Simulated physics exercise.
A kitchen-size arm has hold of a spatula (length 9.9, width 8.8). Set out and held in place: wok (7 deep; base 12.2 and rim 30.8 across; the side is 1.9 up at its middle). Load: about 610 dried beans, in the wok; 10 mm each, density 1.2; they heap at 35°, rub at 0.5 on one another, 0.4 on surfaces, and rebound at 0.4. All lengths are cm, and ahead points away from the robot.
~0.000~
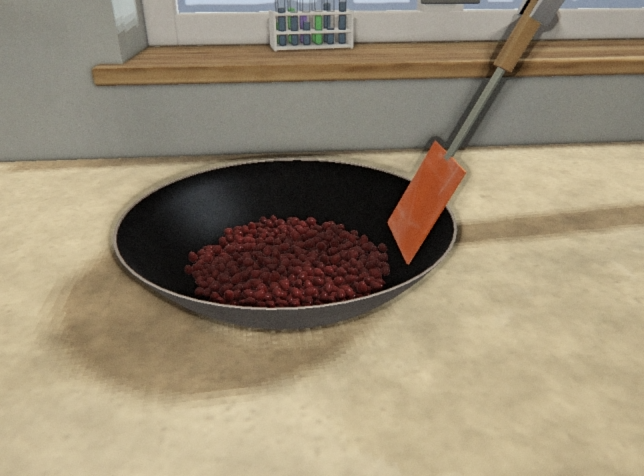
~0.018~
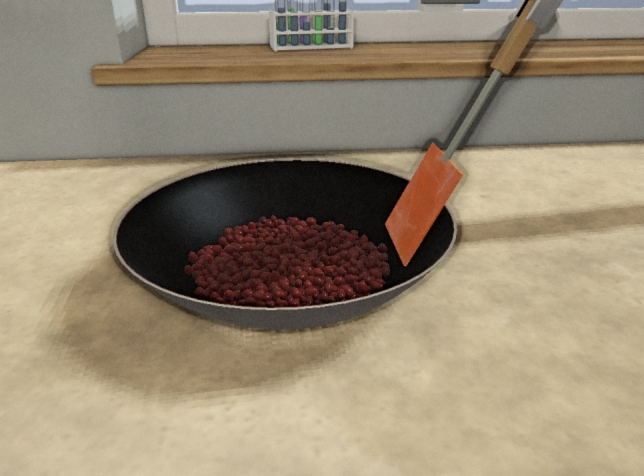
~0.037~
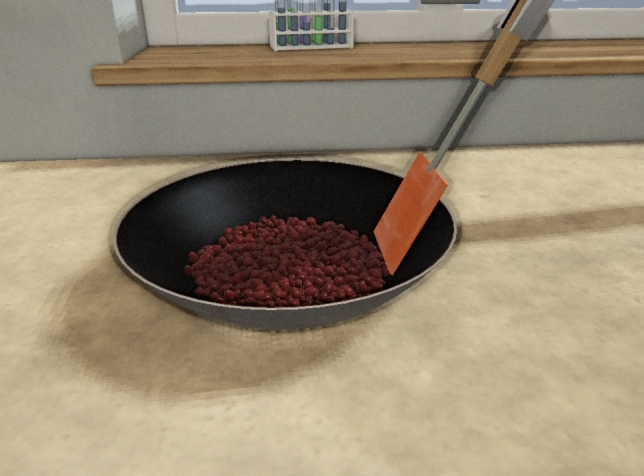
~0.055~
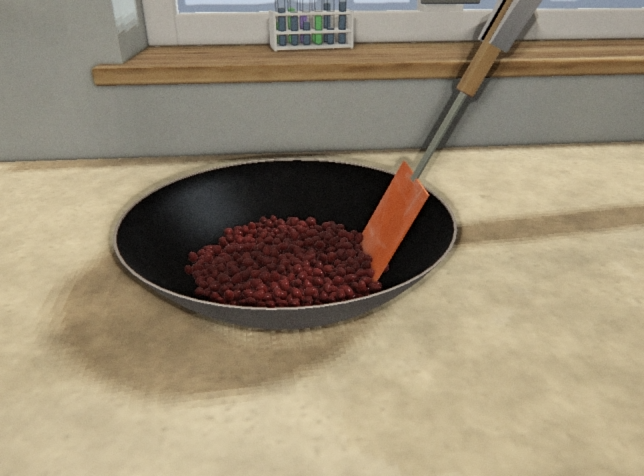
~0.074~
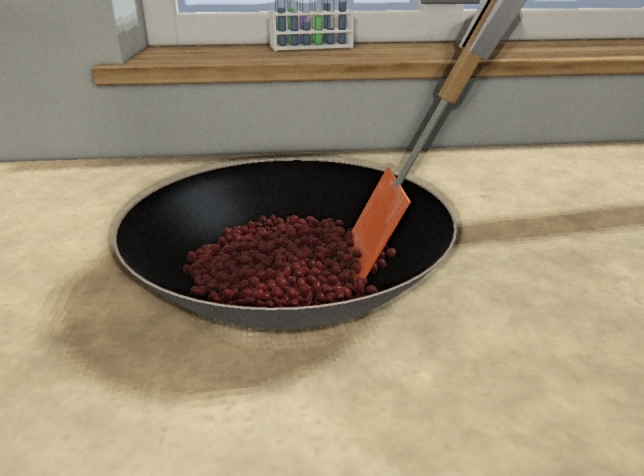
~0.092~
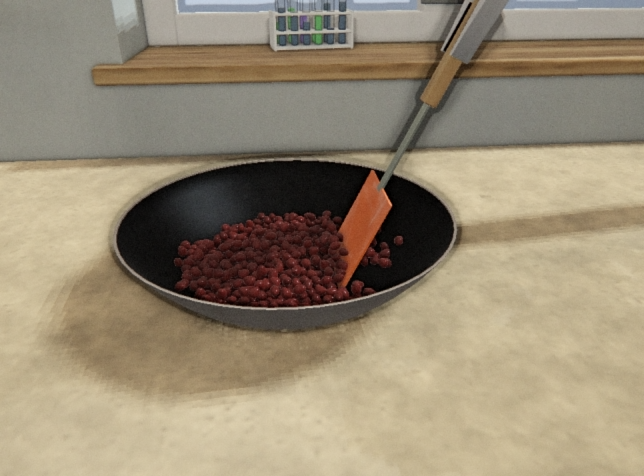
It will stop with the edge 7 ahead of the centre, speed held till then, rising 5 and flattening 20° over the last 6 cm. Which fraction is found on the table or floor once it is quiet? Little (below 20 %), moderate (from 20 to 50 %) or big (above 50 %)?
On the table or floor the share is little, below 20 %.
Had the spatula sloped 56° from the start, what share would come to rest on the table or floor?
It would be near 5 per cent.
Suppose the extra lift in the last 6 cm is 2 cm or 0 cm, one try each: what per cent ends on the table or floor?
About 0 and 0 per cent.
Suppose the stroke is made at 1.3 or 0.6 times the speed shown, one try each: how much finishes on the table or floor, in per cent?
About 10 and 0 per cent.
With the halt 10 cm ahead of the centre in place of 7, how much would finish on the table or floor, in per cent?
Then about 15 per cent.
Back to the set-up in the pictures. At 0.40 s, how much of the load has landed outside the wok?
Some 0 per cent.
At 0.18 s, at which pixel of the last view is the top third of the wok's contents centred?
Around (211, 250).
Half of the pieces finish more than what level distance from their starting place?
Some 5 cm.
By 0.14 s, sloping 64°, highest piece 8 above the table; 613 in the wok.
By 0.18 s, sloping 56°, highest piece 10 above the table; 613 in the wok.
By 0.40 s, sloping 44°, highest piece 8 above the table; 591 in the wok, 12 on the table or floor, 10 on the blade or in flight.
By 1.45 s, sloping 44°, highest piece 7 above the table; 591 in the wok, 22 on the table or floor.
Final count, 591 in the wok, 22 on the table or floor. That is 4 % on the table or floor.
